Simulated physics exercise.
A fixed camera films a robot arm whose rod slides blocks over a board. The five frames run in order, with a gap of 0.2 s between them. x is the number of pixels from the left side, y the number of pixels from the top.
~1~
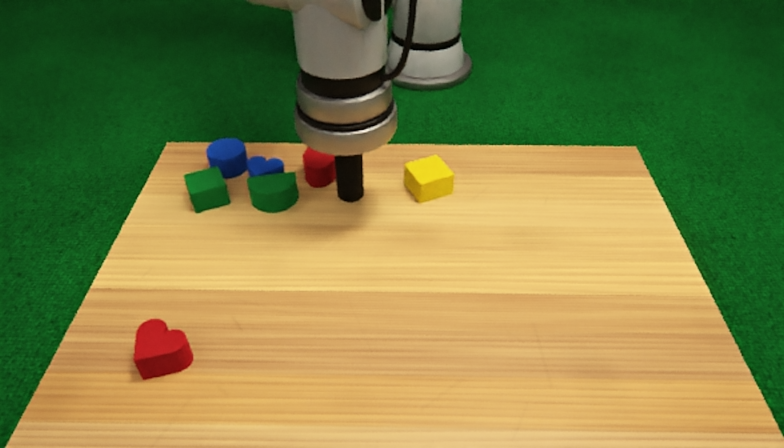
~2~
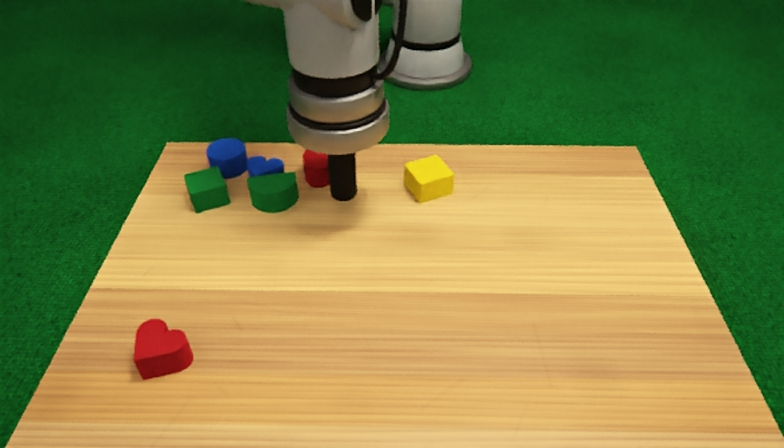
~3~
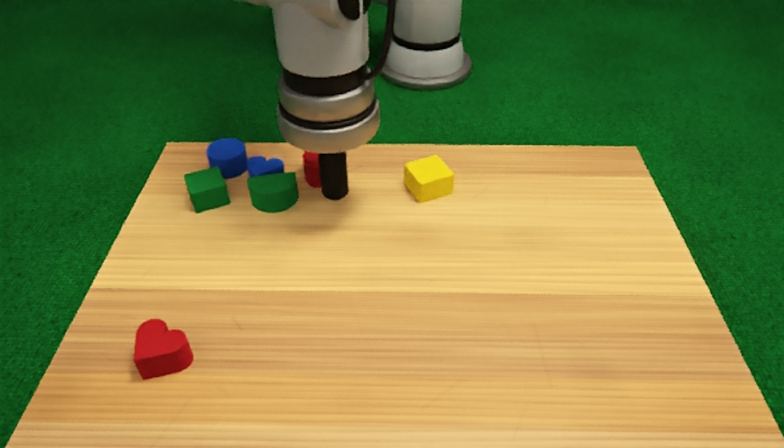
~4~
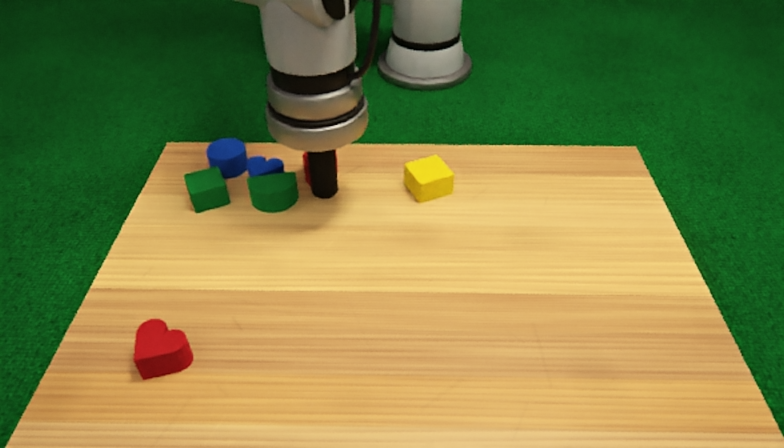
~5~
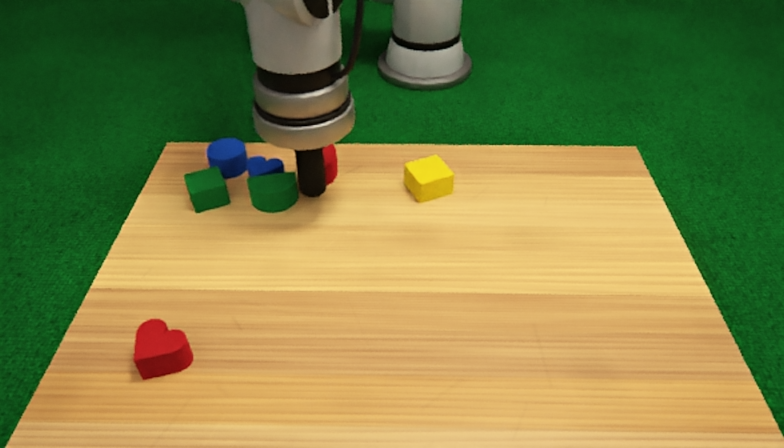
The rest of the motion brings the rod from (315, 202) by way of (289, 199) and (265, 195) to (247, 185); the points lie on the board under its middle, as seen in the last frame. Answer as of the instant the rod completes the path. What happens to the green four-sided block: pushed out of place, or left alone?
Displaced, by a centimetre or more.
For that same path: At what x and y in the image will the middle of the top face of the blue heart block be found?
Around (256, 151).
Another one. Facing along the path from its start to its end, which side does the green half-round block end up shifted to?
That's a shift to the left.
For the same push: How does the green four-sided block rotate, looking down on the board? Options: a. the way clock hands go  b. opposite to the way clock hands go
Answer: A.
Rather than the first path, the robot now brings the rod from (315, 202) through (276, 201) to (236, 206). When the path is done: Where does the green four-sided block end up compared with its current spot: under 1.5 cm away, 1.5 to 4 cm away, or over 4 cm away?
It ends 1.5 to 4 cm away.
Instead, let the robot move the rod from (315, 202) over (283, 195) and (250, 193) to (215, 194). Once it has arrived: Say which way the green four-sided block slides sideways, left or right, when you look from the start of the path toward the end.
Shifted left.
What follows on the original path. Halfway along, rod at (274, 186); green four-sided block at (193, 181), turned 25° clockwise; blue heart block at (258, 160), turned 20° clockwise; green half-round block at (237, 184), turned 20° anticlockwise.
At the end, rod at (245, 173); green four-sided block at (187, 182), turned 40° clockwise; blue circle in place; blue heart block at (256, 151), turned 50° clockwise; green half-round block at (219, 183), turned 65° anticlockwise.
